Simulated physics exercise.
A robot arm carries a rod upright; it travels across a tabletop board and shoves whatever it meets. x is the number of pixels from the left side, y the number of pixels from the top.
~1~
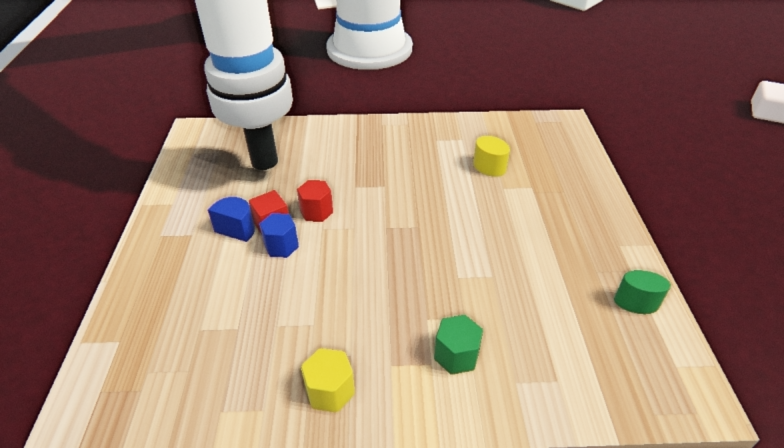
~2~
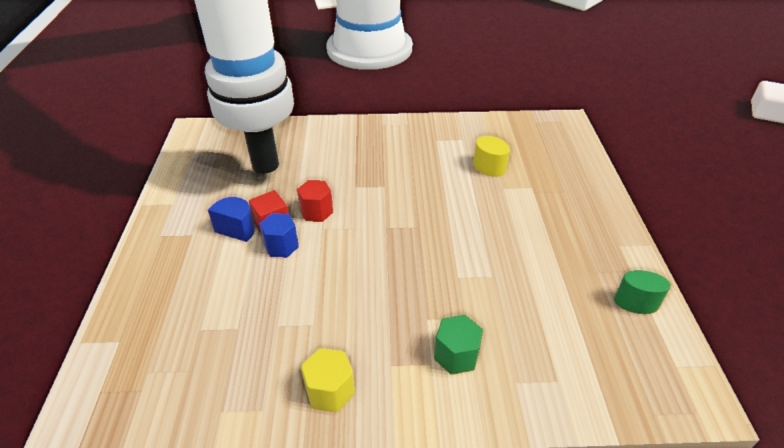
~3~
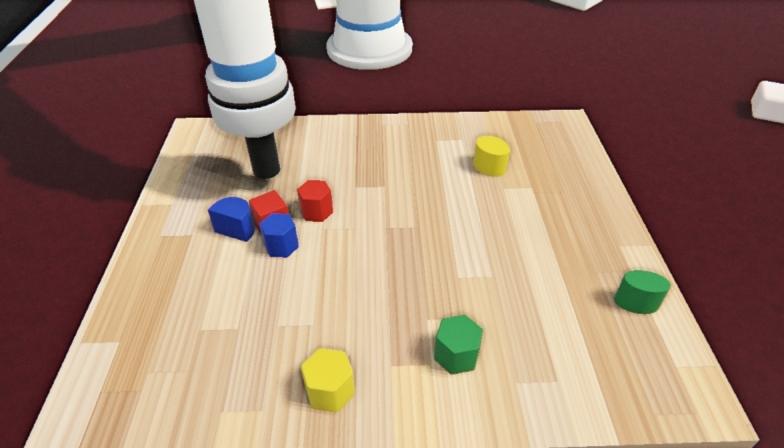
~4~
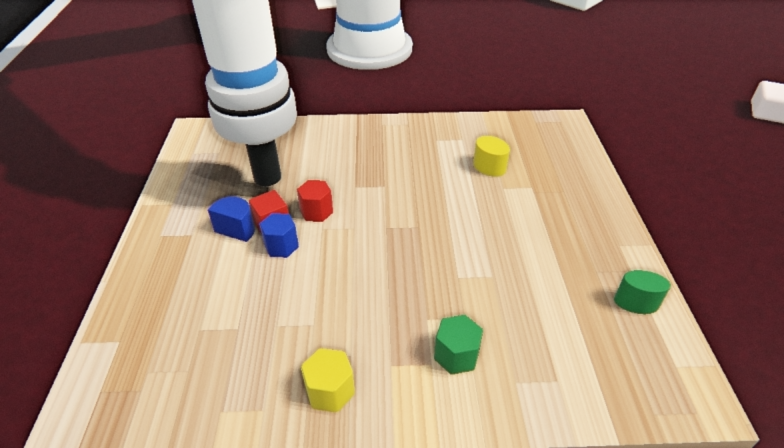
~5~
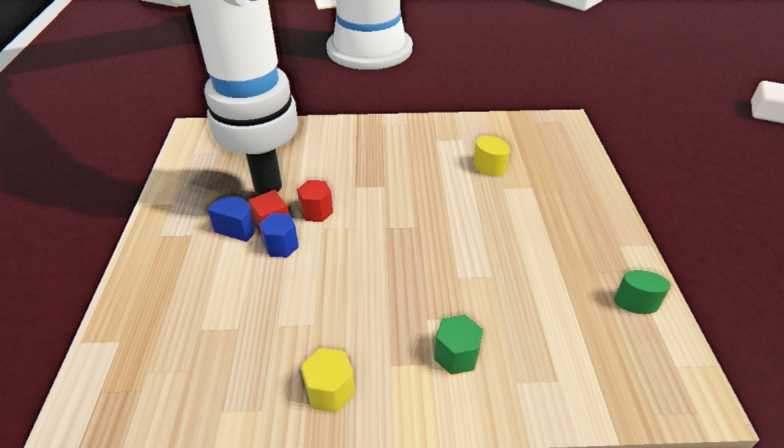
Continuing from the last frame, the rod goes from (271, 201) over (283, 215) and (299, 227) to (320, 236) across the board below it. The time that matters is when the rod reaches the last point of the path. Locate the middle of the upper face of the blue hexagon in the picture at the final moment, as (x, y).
The spot you're after is about (270, 250) in the image.
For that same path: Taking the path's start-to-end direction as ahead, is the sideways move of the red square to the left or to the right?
That block drifts right.
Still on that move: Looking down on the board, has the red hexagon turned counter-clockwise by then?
Yes
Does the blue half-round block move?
Short answer: No.
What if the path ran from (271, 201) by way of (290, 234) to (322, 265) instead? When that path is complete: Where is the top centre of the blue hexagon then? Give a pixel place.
The answer is (263, 277).
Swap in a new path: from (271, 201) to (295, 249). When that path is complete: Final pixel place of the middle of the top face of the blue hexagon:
For the centre of its top, I'd go with (268, 276).
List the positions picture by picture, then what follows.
Rod's lower end at (265, 162); blue half-round block at (231, 207); red square at (267, 202); blue hexagon at (277, 224); red hexagon at (314, 189), in the first frame.
Rod at (266, 166); blocks still, in the second frame.
Rod at (267, 171); blocks still, in the third frame.
Rod at (268, 178); blocks still, in the fourth frame.
Rod at (268, 187); blue half-round block at (231, 207); red square at (267, 202); blue hexagon at (277, 224); red hexagon at (314, 189), in the fifth frame.
The first path, step by step. Halfway along, rod at (288, 207); red square at (273, 218), turned 50° clockwise; blue hexagon at (273, 243).
At the end, rod at (318, 222); blue half-round block still; red square at (278, 223), turned 65° clockwise; blue hexagon at (270, 250); red hexagon at (321, 190), turned 30° anticlockwise.
